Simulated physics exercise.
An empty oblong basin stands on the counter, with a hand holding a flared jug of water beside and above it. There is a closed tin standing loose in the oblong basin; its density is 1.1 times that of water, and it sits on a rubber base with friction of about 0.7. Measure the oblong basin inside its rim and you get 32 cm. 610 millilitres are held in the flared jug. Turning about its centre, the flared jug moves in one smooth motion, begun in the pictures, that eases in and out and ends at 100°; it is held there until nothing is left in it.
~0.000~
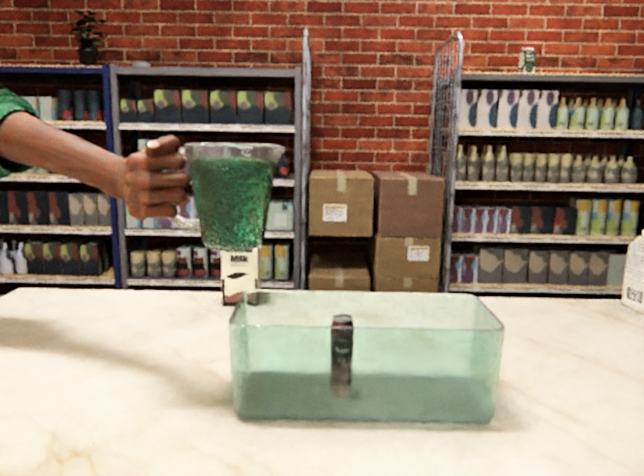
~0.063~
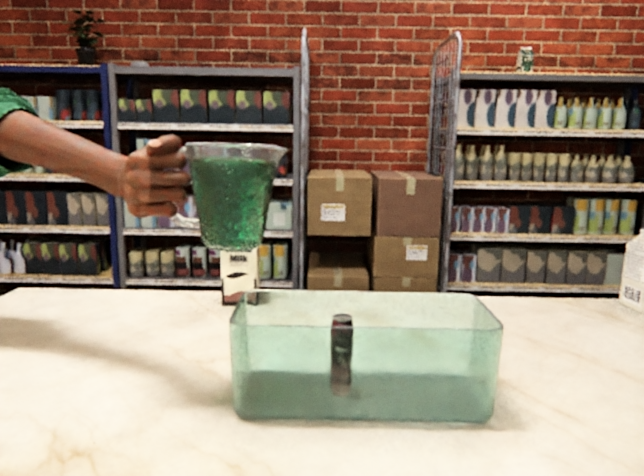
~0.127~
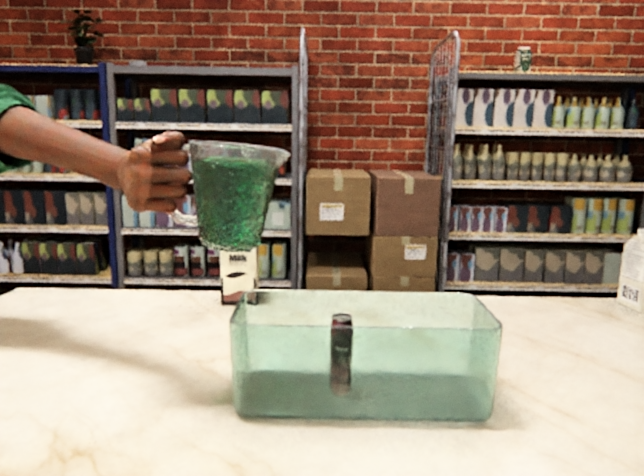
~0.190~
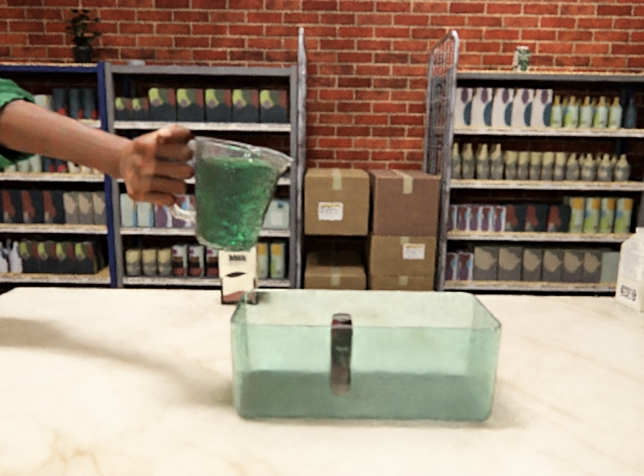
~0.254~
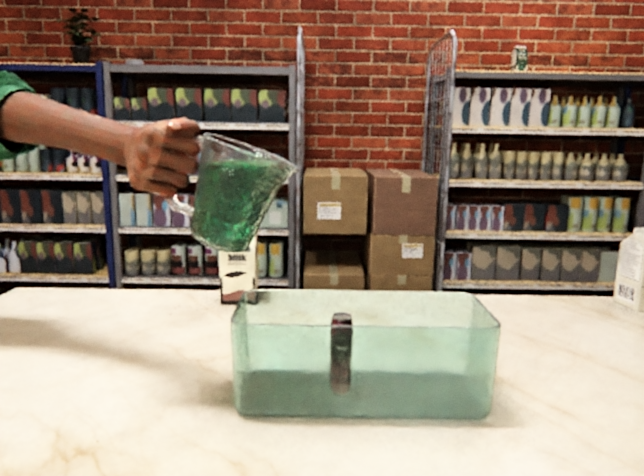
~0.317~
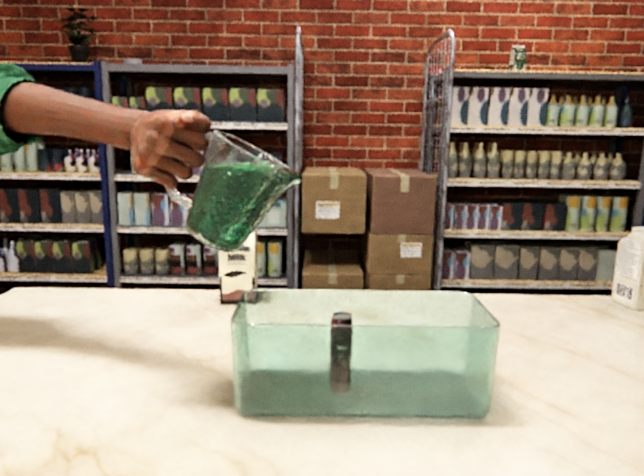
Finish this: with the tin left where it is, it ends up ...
It ends up knocked over.
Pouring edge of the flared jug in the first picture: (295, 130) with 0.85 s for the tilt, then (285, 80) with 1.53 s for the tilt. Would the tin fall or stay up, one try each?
Try 1: Still standing; try 2: Still standing.
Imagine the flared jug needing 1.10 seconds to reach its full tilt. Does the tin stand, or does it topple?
The tin tumbles.
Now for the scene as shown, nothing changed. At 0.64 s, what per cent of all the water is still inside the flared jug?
Roughly 60 %.
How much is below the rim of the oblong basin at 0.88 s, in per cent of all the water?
Looks like about 68 % of the whole amount.
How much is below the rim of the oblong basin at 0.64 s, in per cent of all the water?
About 16 per cent.
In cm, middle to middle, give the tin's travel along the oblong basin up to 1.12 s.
Near 8 cm of travel.
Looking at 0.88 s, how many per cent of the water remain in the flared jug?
16 %.
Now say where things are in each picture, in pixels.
In the first picture, it leans 0°; its right rim is at (287, 147); the water meets the walls at (193, 159) and (275, 161); the oblong basin's rim runs from (237, 307) to (490, 312); the tin's top is at (342, 321).
In the second picture, it leans 1°; its right rim is at (288, 149); the water meets the walls at (193, 158) and (276, 162).
In the third picture, it leans 5°; its right rim is at (291, 153); the water meets the walls at (196, 159) and (277, 164).
In the fourth picture, it leans 11°; its right rim is at (295, 160); the water meets the walls at (200, 160) and (283, 165).
In the fifth picture, it leans 19°; its right rim is at (299, 169); the water meets the walls at (203, 164) and (292, 168).
In the sixth picture, it leans 28°; its right rim is at (303, 180); the water meets the walls at (204, 169) and (294, 173); 1 per cent is over the edge.
By 0.64 s the tilt is 82° and 60 per cent is still to pour; the tin stands where it began.
By 0.88 s the tilt is 100° and 15 per cent is still to pour; the tin stands where it began.
By 1.12 s the tilt is 100° and 1 per cent is still to pour; the tin lies on its side.
By 1.39 s the tilt is 100° and 0 per cent is still to pour; the tin lies on its side.
At rest the tin lies on its side.
